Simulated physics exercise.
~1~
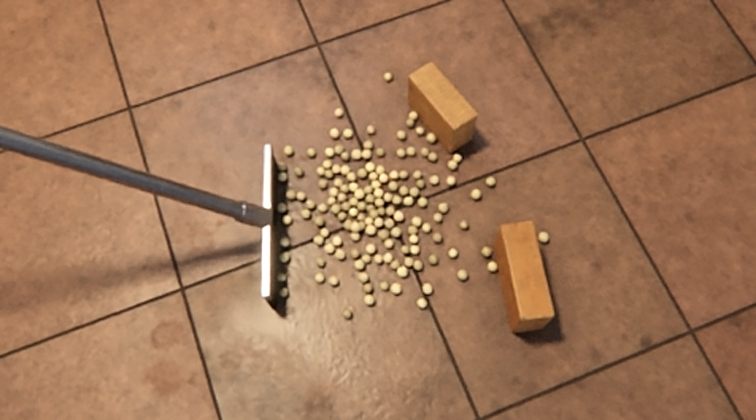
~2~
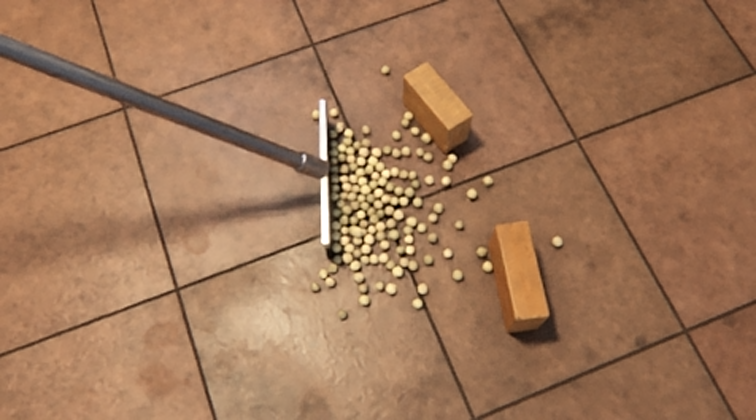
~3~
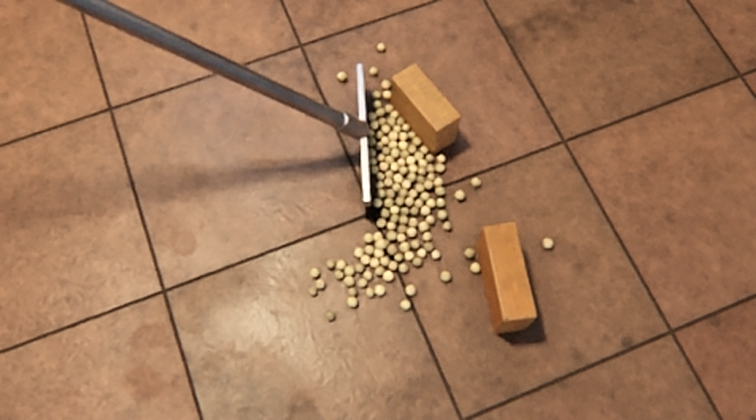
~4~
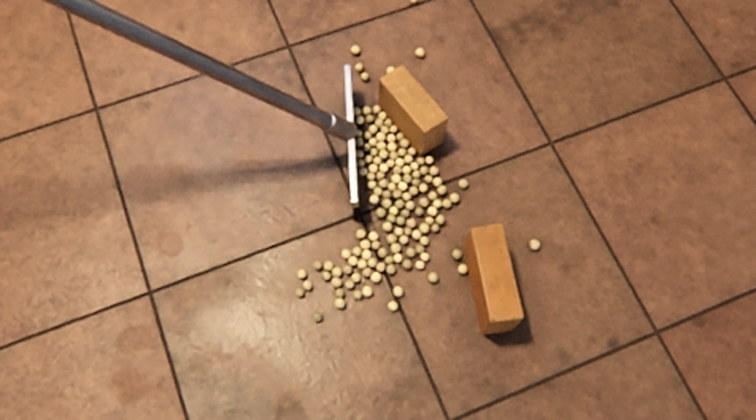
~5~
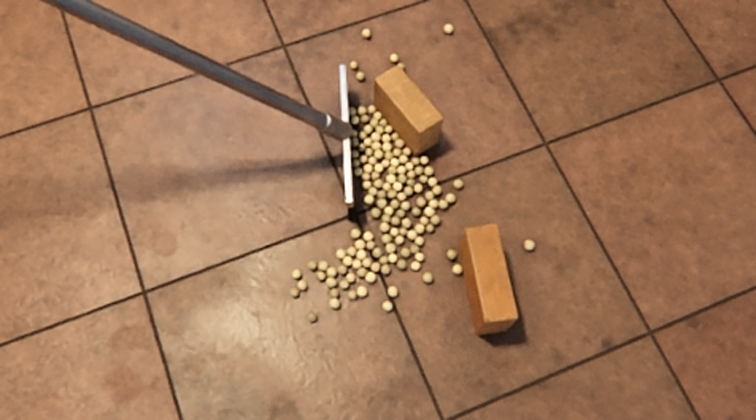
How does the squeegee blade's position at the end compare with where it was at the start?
The blade ends up farther to the right and higher in the view, close beside the upper wooden block, having started lower and to the left of the scattered nuts.
On a brown tiled floor, a squeegee sweeps scattered pale nuts toward two wooden blocks and stops, leaving most heaped before them.
